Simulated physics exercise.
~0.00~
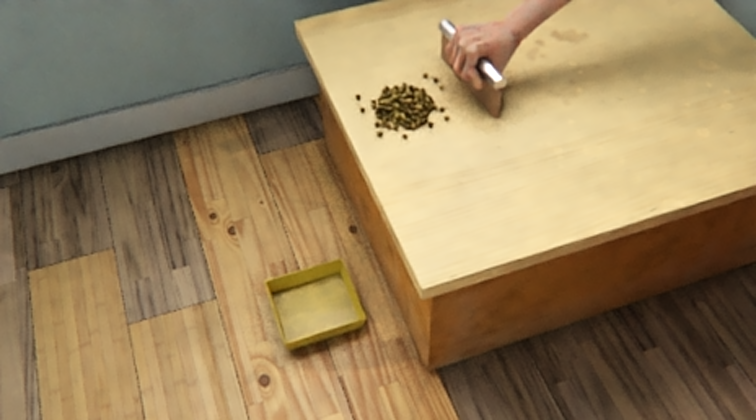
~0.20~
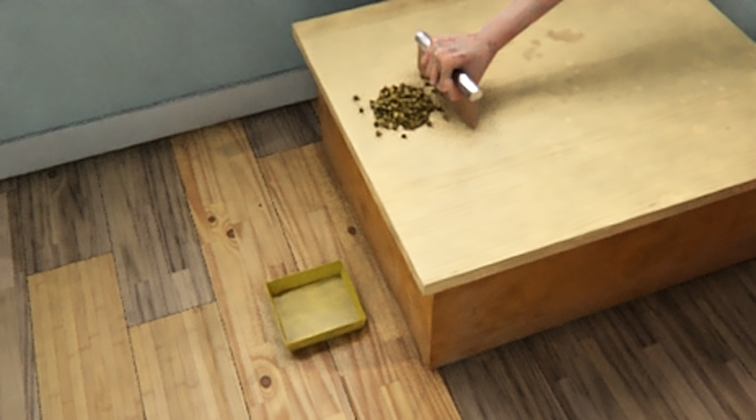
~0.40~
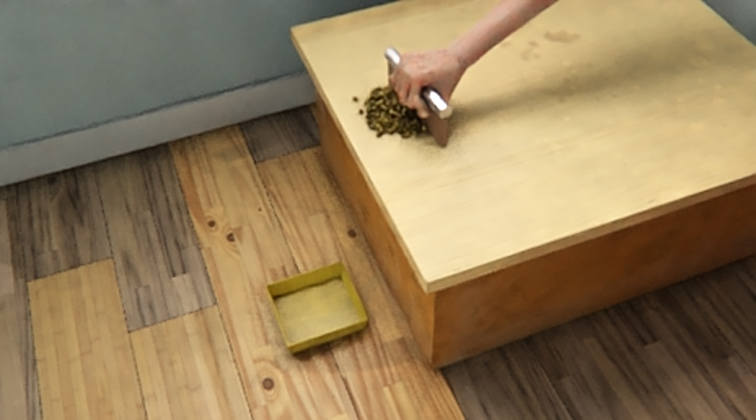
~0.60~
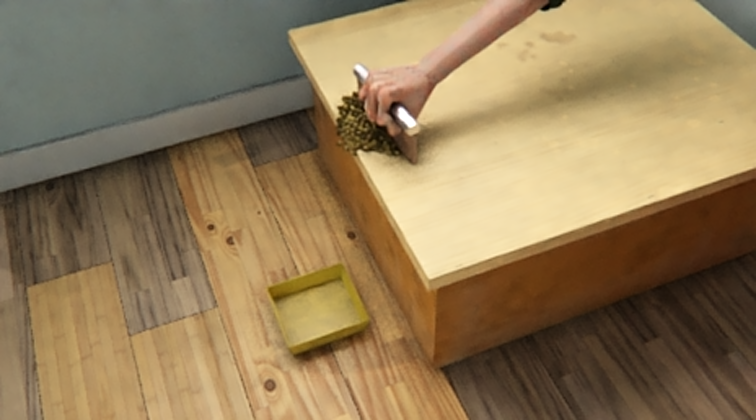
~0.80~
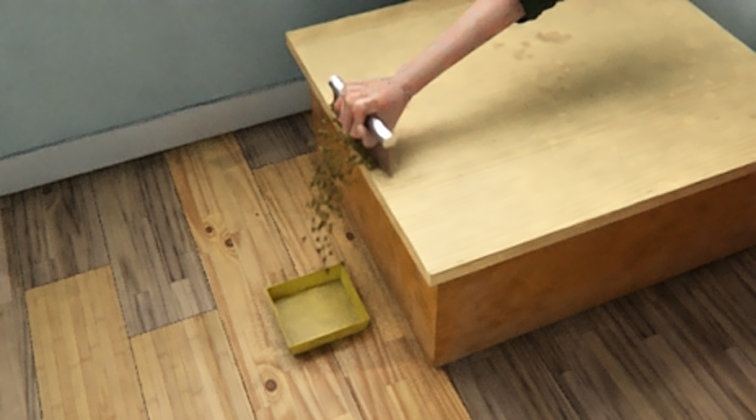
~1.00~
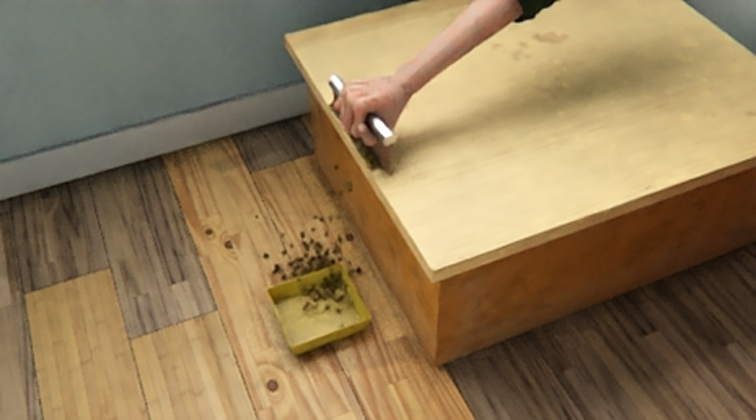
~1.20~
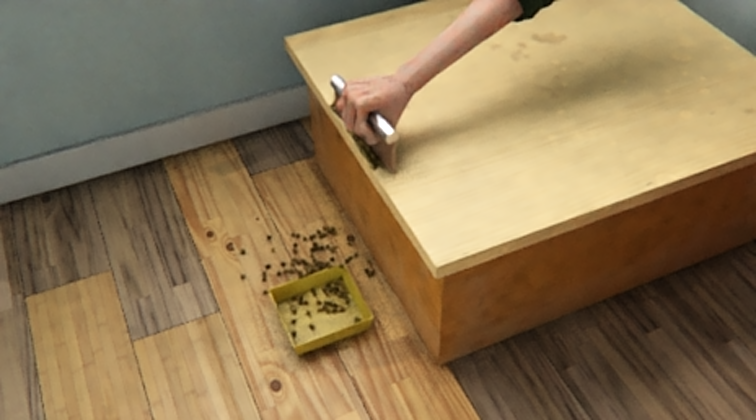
A hand grips a flat scraper with a pale handle on a broad, light wooden platform, seen from above at an angle in a room with plank flooring and a grey-blue wall. A loose heap of small brownish-green lentils lies to its left, and a yellow tin sits on the floor below. The hand pushes the scraper left and toward the near edge, gathering the heap against the blade. It stops at the edge as the lentils spill over and scatter around the tin. Finally, some rest inside, many lie on the floor behind it, and a few remain by the blade.
